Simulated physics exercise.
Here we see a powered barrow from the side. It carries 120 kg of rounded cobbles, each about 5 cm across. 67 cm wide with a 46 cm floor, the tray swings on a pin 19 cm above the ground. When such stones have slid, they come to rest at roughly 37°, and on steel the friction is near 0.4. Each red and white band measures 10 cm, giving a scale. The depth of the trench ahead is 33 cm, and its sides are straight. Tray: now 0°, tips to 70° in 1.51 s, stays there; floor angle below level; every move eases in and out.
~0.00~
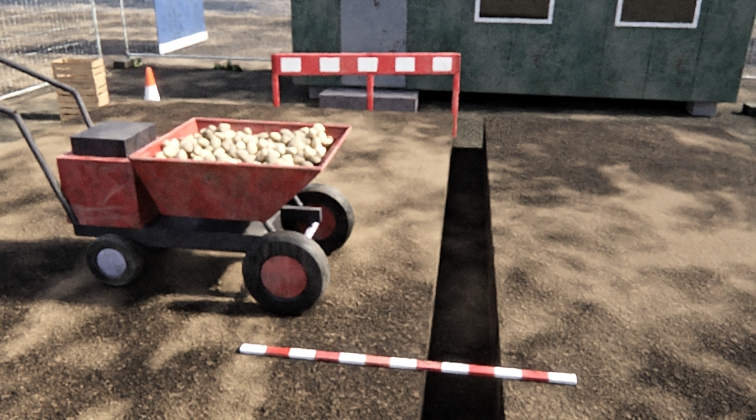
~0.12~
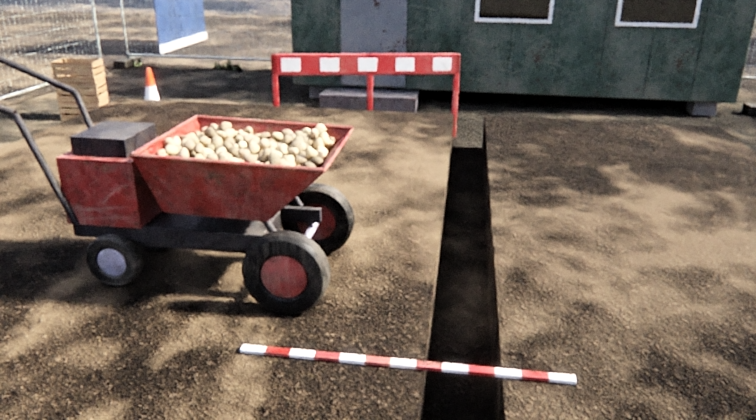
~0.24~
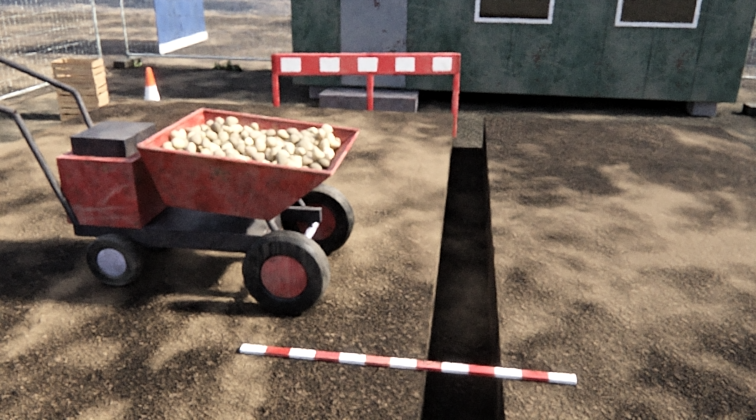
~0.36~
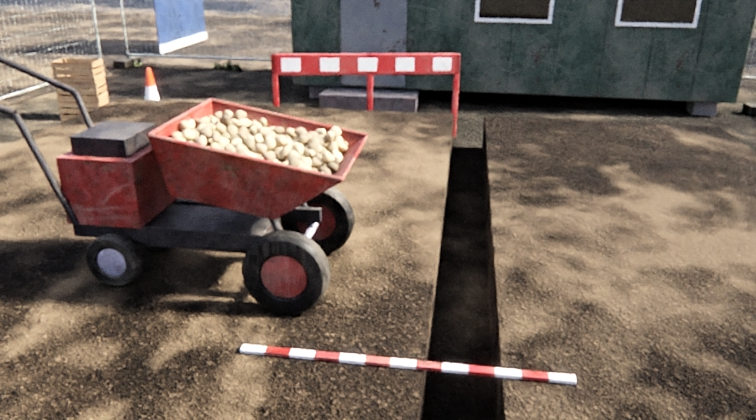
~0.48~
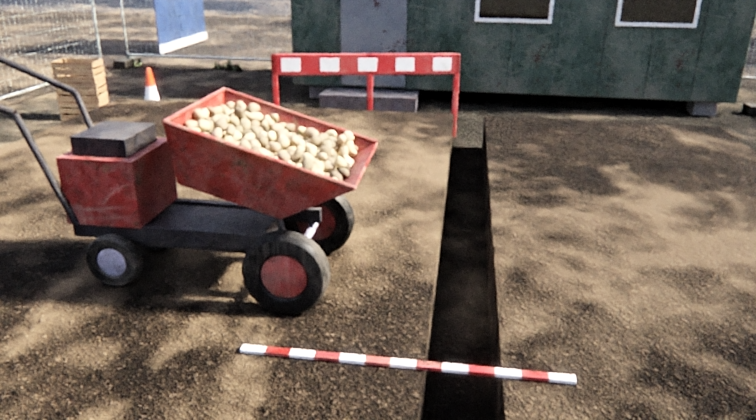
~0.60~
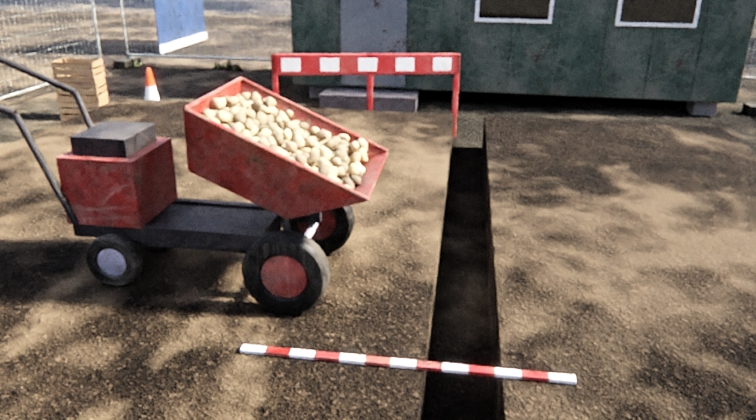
The clip shows a red powered barrow loaded with pale rounded cobbles standing left of a narrow trench, its tray level at first, then tilting steadily down toward the right while the wheels stay still and the stones remain heaped inside.
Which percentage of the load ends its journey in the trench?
Roughly 100 per cent.
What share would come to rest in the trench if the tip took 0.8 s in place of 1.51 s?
Expected share: Around 95%.
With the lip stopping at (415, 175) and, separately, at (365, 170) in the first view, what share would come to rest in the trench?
Roughly 15 in a hundred, then 70 in a hundred.
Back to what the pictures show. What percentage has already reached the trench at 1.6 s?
Something like 55 in a hundred.
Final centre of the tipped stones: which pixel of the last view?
Their centre sits close to (462, 331).
After 1.1 s the floor is at 59°; 99 % in the tray, 1 % short of the trench; the foremost stones are at (423, 226).
After 1.6 s the floor is at 70°; 40 % in the tray, 4 % short of the trench, 56 % in the trench; the foremost stones are at (496, 310).
After 2.0 s the floor is at 70°; 9 % in the tray, 3 % short of the trench, 87 % in the trench; the foremost stones are at (503, 308).
After 3.9 s the floor is at 70°; 0 % in the tray, 100 % in the trench; the foremost stones are at (505, 303).
